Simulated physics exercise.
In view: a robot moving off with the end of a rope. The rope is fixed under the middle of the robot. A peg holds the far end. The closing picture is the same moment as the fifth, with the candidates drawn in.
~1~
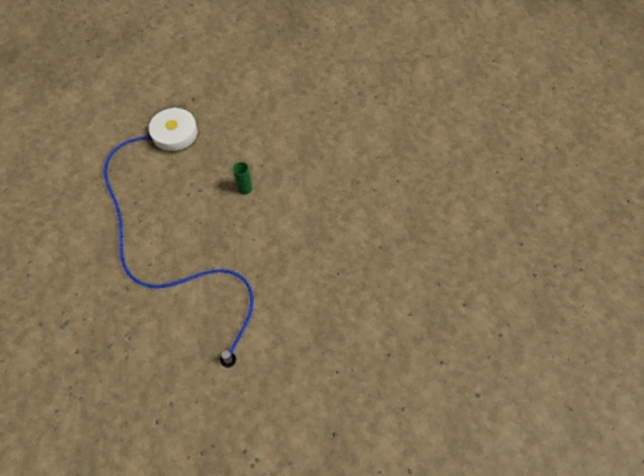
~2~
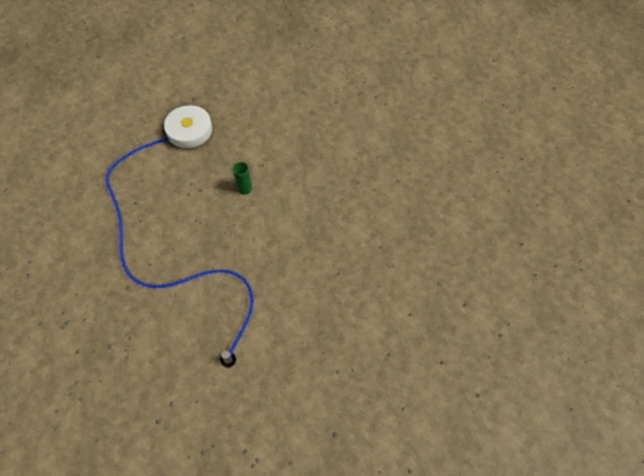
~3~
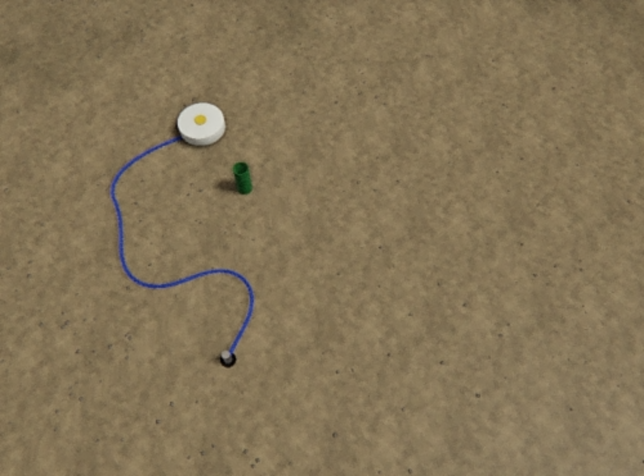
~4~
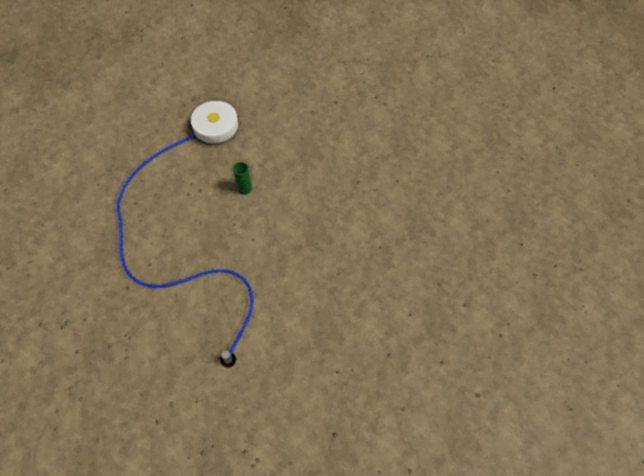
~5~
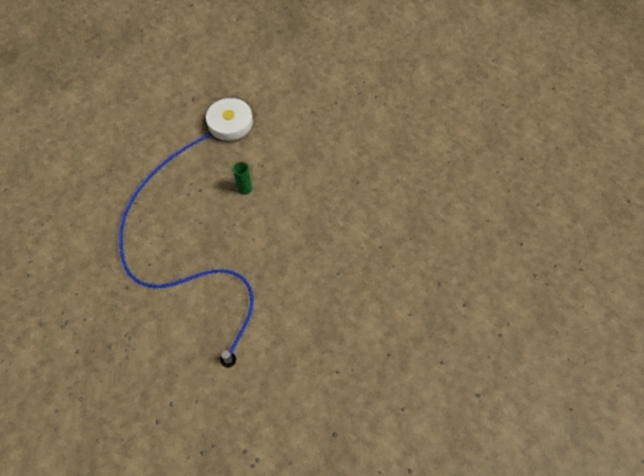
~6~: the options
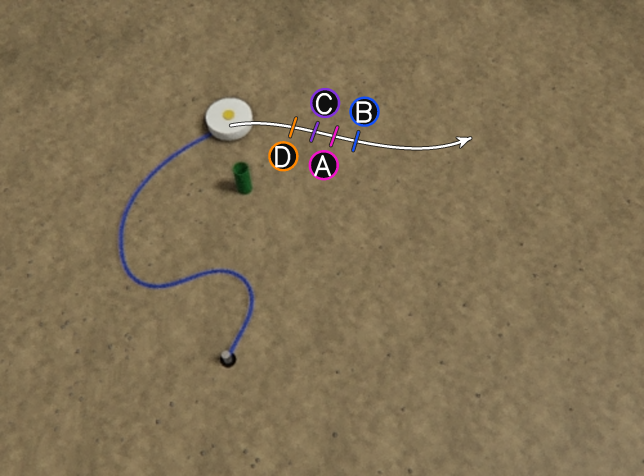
At first, a round white robot with a yellow dot sits at the upper left, a blue rope winding from it in loose bends to a small peg below. The robot slides steadily right, passing above a green post, and the rope's upper bend gradually straightens into a smoother curve while its lower bends stay still.
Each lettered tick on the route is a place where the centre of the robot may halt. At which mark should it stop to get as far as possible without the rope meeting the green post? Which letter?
Mark B.
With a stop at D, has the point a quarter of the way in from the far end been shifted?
No.
On the marked copy, A at (334, 136); B at (356, 141); C at (314, 132); D at (293, 127); the route from (231, 125) via (354, 141) to (470, 138).
With B. Early on, robot (275, 119), middle of the rope (139, 253).
Further on, robot (318, 127), middle of the rope (158, 240).
At the end, robot (356, 136), middle of the rope (179, 228); nothing has been touched.
As for the rest, A is safe but short; C is safe but short; D is safe but short.
